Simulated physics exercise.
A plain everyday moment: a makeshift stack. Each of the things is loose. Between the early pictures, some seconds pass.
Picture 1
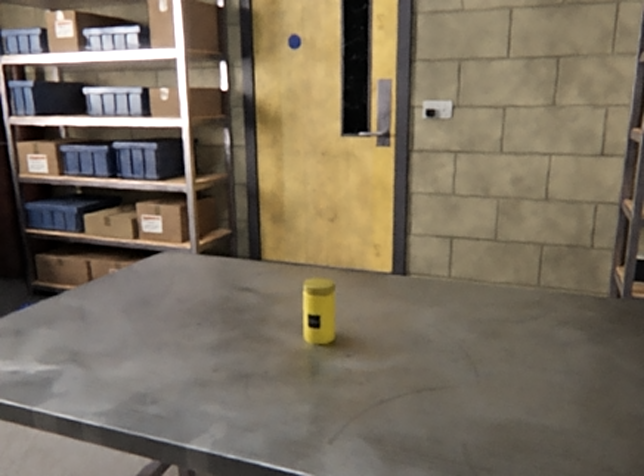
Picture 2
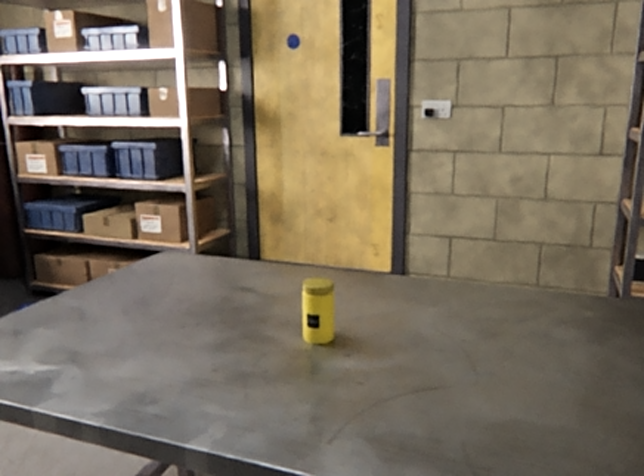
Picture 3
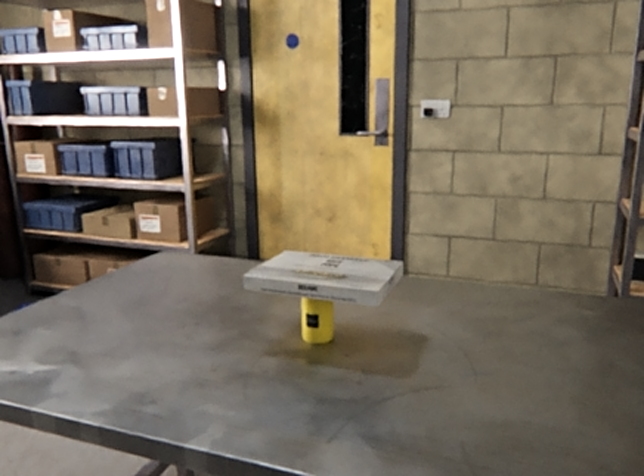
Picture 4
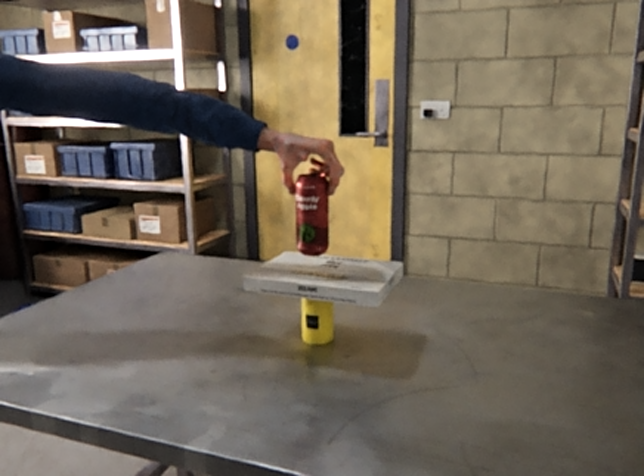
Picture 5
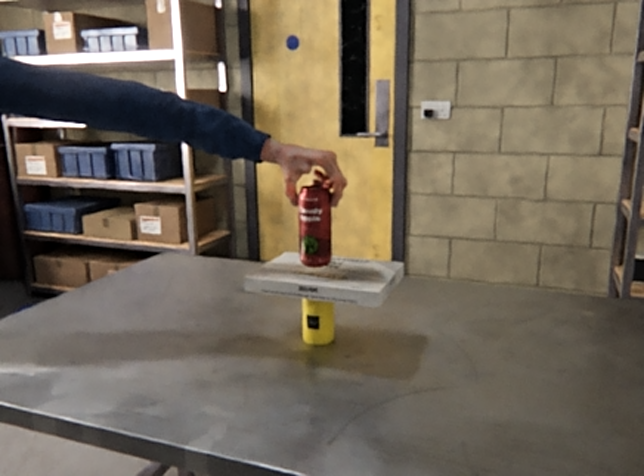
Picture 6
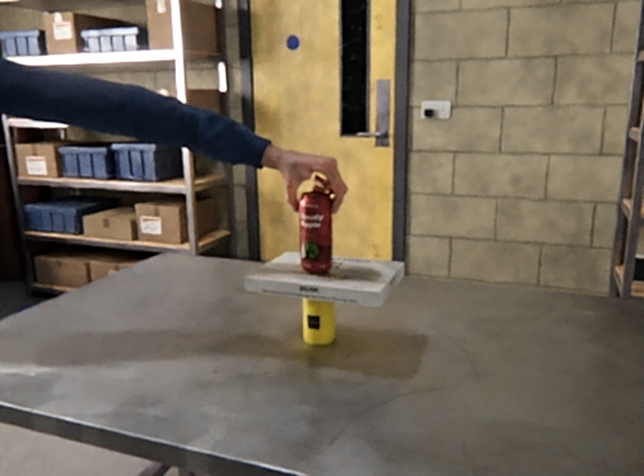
Hand in a dark sleeve lowering a red can onto a white packet lying across a yellow container on a grey table.
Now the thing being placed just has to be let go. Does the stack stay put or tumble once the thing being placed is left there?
The result is a standing stack.
Then, 0.20 s on from there, no change.
Then, 0.60 s on from there, red can resting near (316, 233).
In the end, all 3 unmoved. At the end, from the last picture's camera, red can near (316, 233). The stack holds.
